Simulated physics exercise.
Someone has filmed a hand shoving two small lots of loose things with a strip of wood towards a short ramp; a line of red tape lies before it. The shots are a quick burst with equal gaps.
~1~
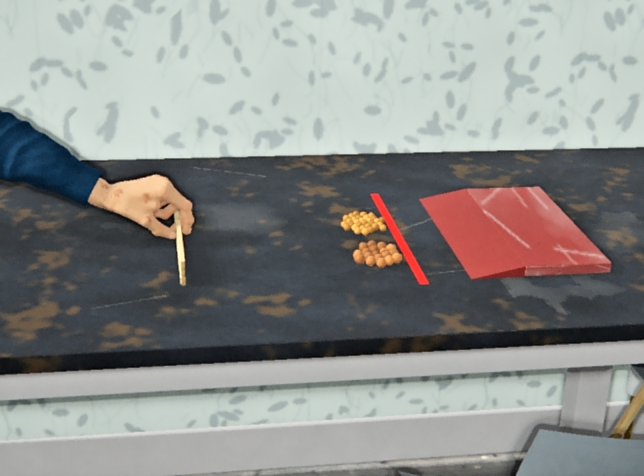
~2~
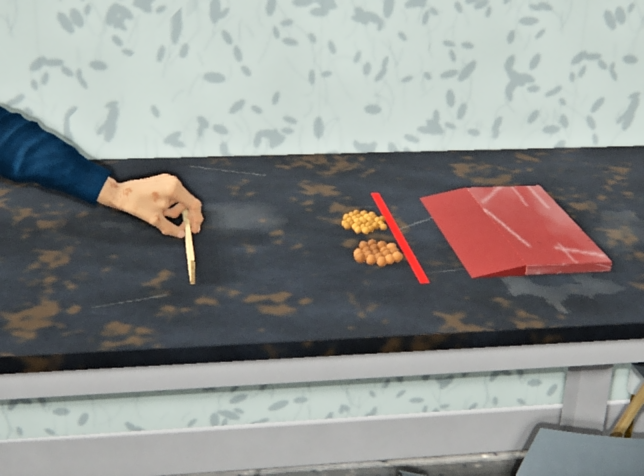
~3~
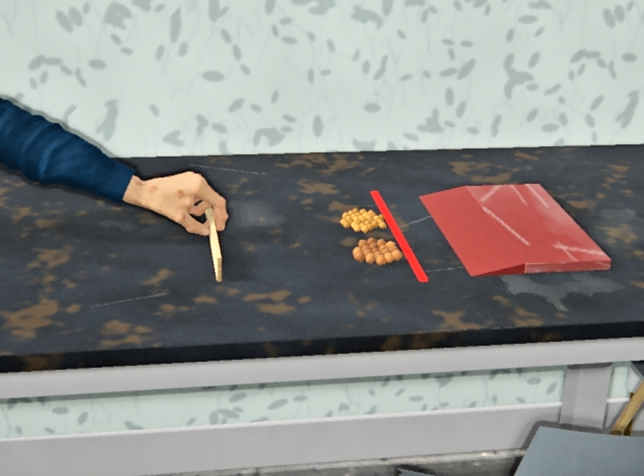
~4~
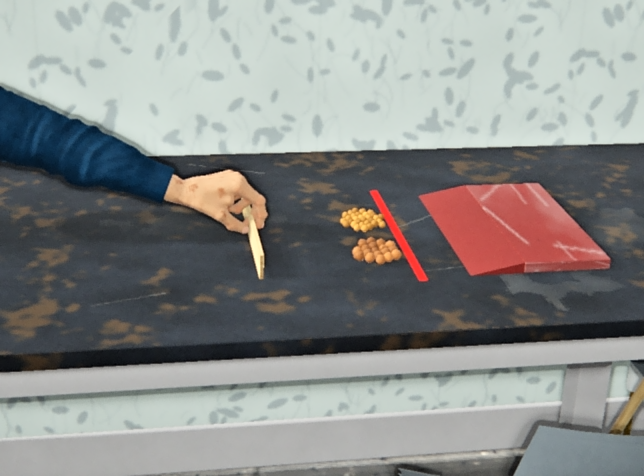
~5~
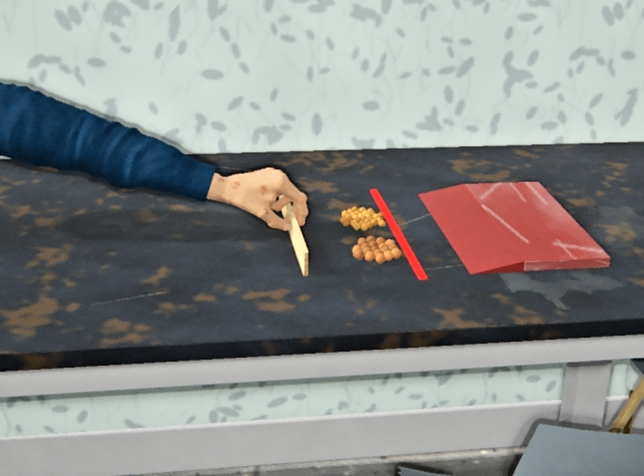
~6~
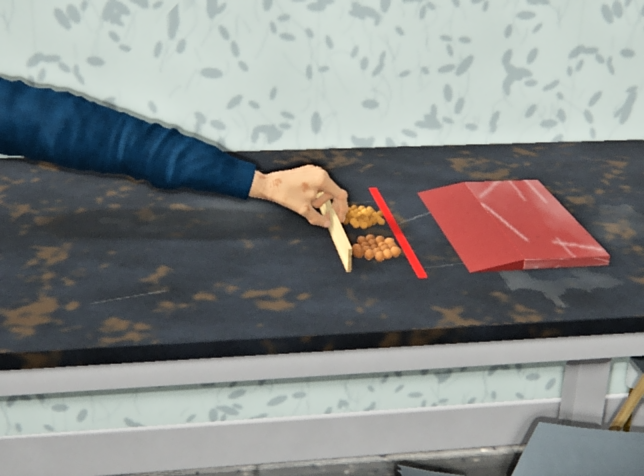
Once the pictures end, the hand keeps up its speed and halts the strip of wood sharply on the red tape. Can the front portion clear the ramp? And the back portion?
Here the front portion reaches the top with some, and the back portion reaches the top with some.
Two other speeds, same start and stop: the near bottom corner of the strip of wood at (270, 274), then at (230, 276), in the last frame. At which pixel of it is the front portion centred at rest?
First near (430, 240), then near (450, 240).
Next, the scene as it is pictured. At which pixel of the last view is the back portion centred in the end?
Roughly at (528, 216).
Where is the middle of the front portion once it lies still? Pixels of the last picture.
Close to (587, 230).
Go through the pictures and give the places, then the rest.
In the first frame, strip of wood at (182, 267), at rest; red tape at (377, 198); top of the ramp at (522, 261); front portion at (376, 254), a few hazelnuts; back portion at (365, 223), some roasted chickpeas.
In the second frame, strip of wood at (192, 265); back portion at (365, 222).
In the third frame, strip of wood at (218, 263); front portion at (376, 252).
In the fourth frame, strip of wood at (260, 261); back portion at (364, 220).
In the fifth frame, strip of wood at (304, 258); front portion at (375, 250).
In the sixth frame, strip of wood at (347, 254); red tape at (375, 192); top of the ramp at (520, 254); front portion at (375, 248); back portion at (363, 217).
Then, 0.06 s past the last view, strip of wood still moving, near (376, 210); front portion all short of the ramp; back portion all short of the ramp.
Then, 0.15 s past the last view, strip of wood stopped at the red tape; front portion about a third on the ramp, about two thirds short of the ramp; back portion about a third on the ramp, about two thirds short of the ramp.
Then, 0.43 s past the last view, strip of wood stopped at the red tape; front portion nearly all past the top, a small part on the ramp; back portion most past the top, about a quarter on the ramp.
Finally, strip of wood stopped at the red tape; front portion nearly all past the top, a small part on the ramp; back portion most past the top, a stray few on the ramp, about a quarter short of the ramp.
